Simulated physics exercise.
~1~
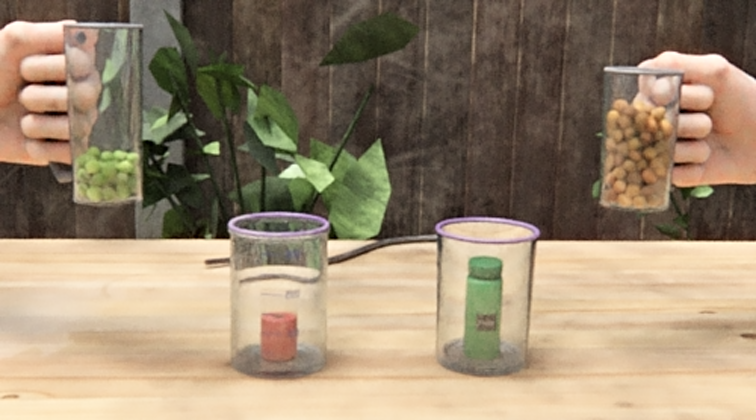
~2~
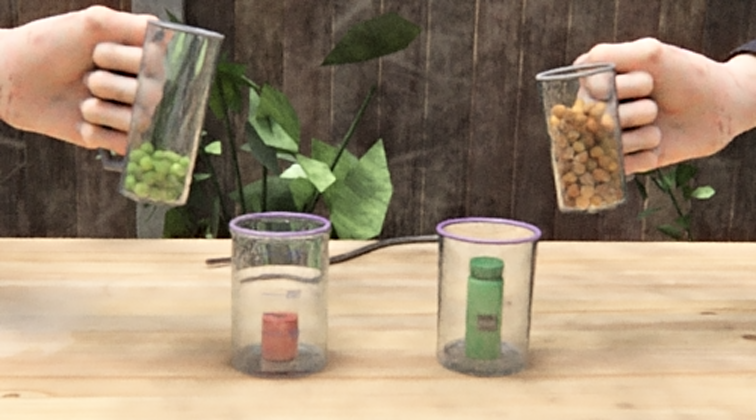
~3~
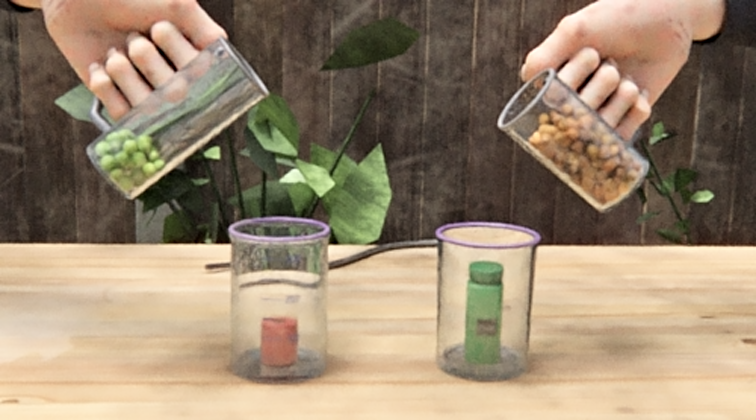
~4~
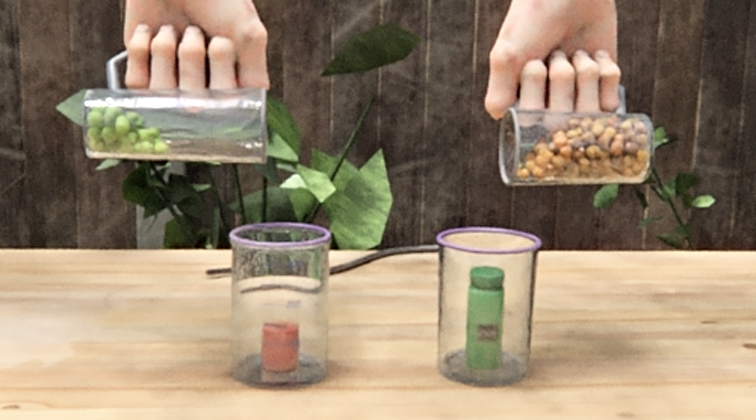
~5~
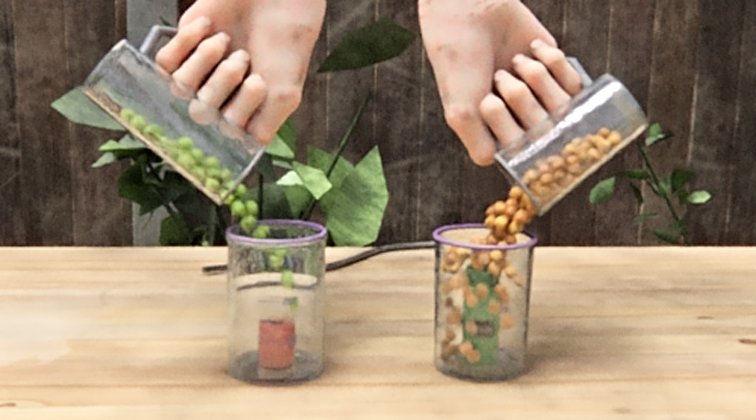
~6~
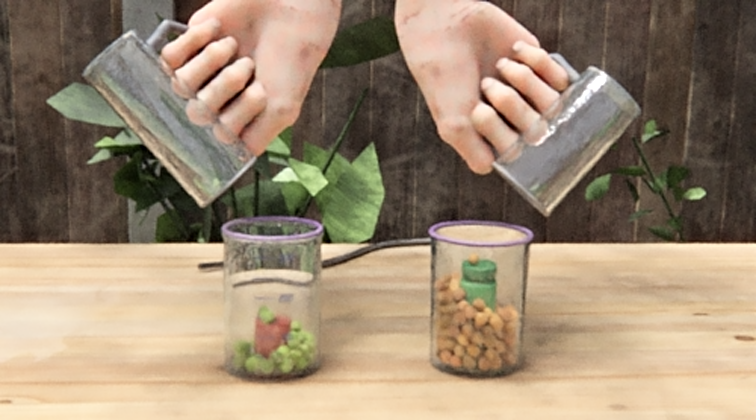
At the start, two hands hold clear cups above a wooden table, the left cup partly filled with small green pieces and the right one with more orange-brown pieces. Below them stand two purple-rimmed clear containers, one holding a short red object and the other a taller green bottle. The hands move inward and tilt the cups until they lie on their sides. They then tip them further, and the pieces tumble into the containers. Finally both cups are empty, and the green and brown pieces rest around the red object and green bottle, whose tops still show.
